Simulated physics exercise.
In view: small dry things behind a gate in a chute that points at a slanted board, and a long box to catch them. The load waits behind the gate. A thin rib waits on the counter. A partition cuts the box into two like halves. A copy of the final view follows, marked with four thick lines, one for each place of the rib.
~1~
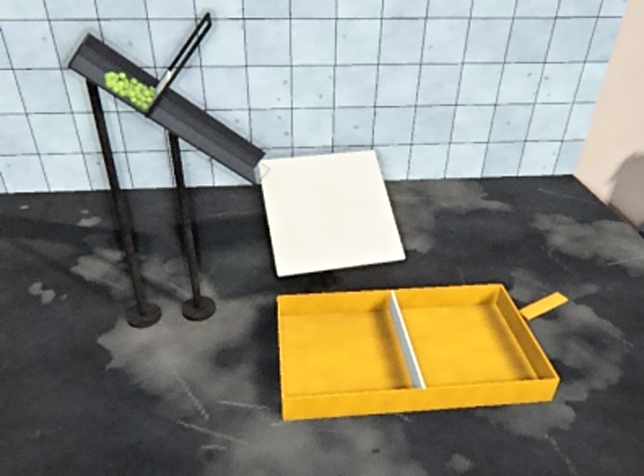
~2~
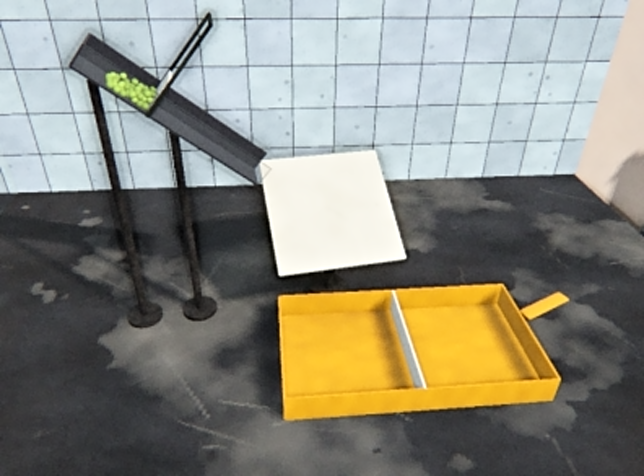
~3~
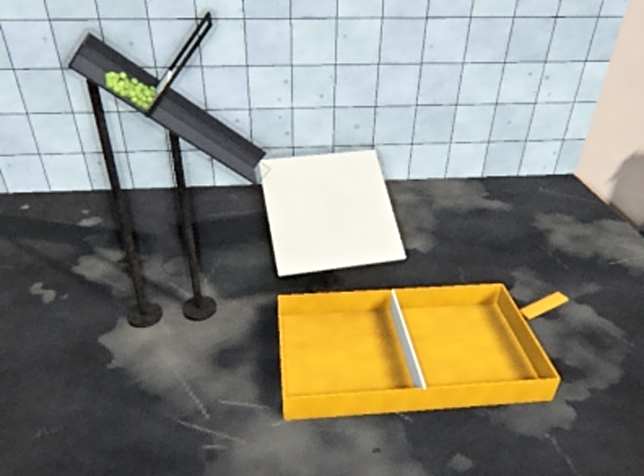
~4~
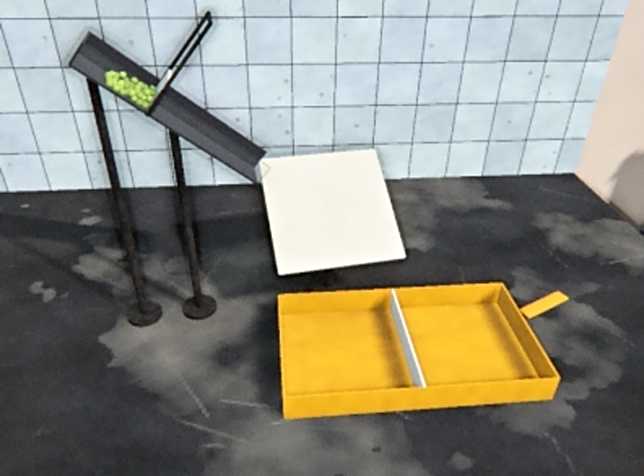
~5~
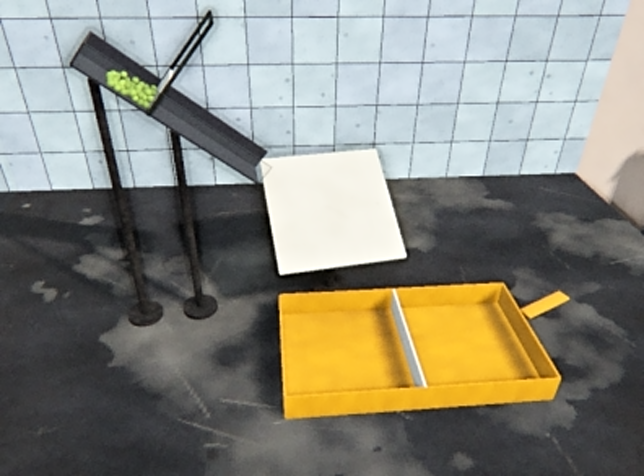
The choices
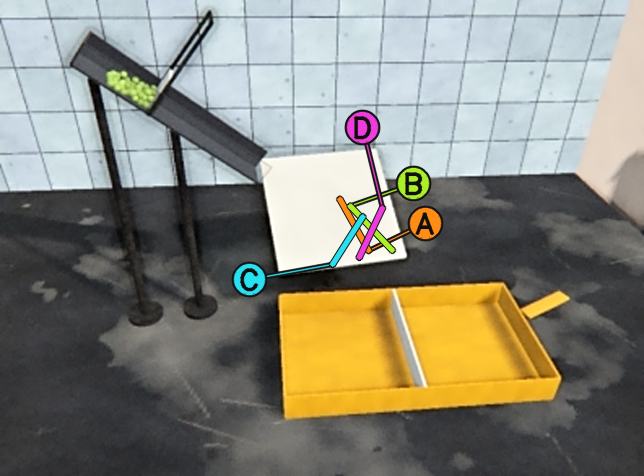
Green peas sat bunched behind a closed gate in a dark, sloping chute at the left, and nothing visibly moved around the tilted white board or the divided yellow box.
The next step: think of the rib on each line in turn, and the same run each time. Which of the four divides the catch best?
The answer is line B.
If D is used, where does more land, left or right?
The left half.
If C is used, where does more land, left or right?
More lands on the left.
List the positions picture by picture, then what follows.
Load behind the gate (137, 90), dried peas; lip of the chute (255, 177), sloping fairly steeply, in the first picture.
Middle of the board (331, 208), tilted fairly steeply; middle of its low edge (344, 266); of its high edge (319, 155), in the second picture.
Front corners of the box (284, 398) and (559, 379); front end of its middle wall (425, 388); gate still shut (166, 81), in the third picture.
Middle of the load (137, 89); lip (256, 176), in the fourth picture.
Middle of the load (138, 88); lip (257, 176), in the fifth picture.
On the marked copy, line A from (339, 199) to (368, 250); line B from (350, 206) to (392, 250); line C from (362, 216) to (332, 264); line D from (382, 207) to (359, 257).
If A is chosen, of what is caught, almost all in the left half, about a tenth in the right.
If B is chosen, of what is caught, roughly two thirds in the left half, roughly a third in the right.
If C is chosen, of what is caught, almost all in the left half, just a few in the right.
If D is chosen, of what is caught, almost all in the left half, just a few in the right.
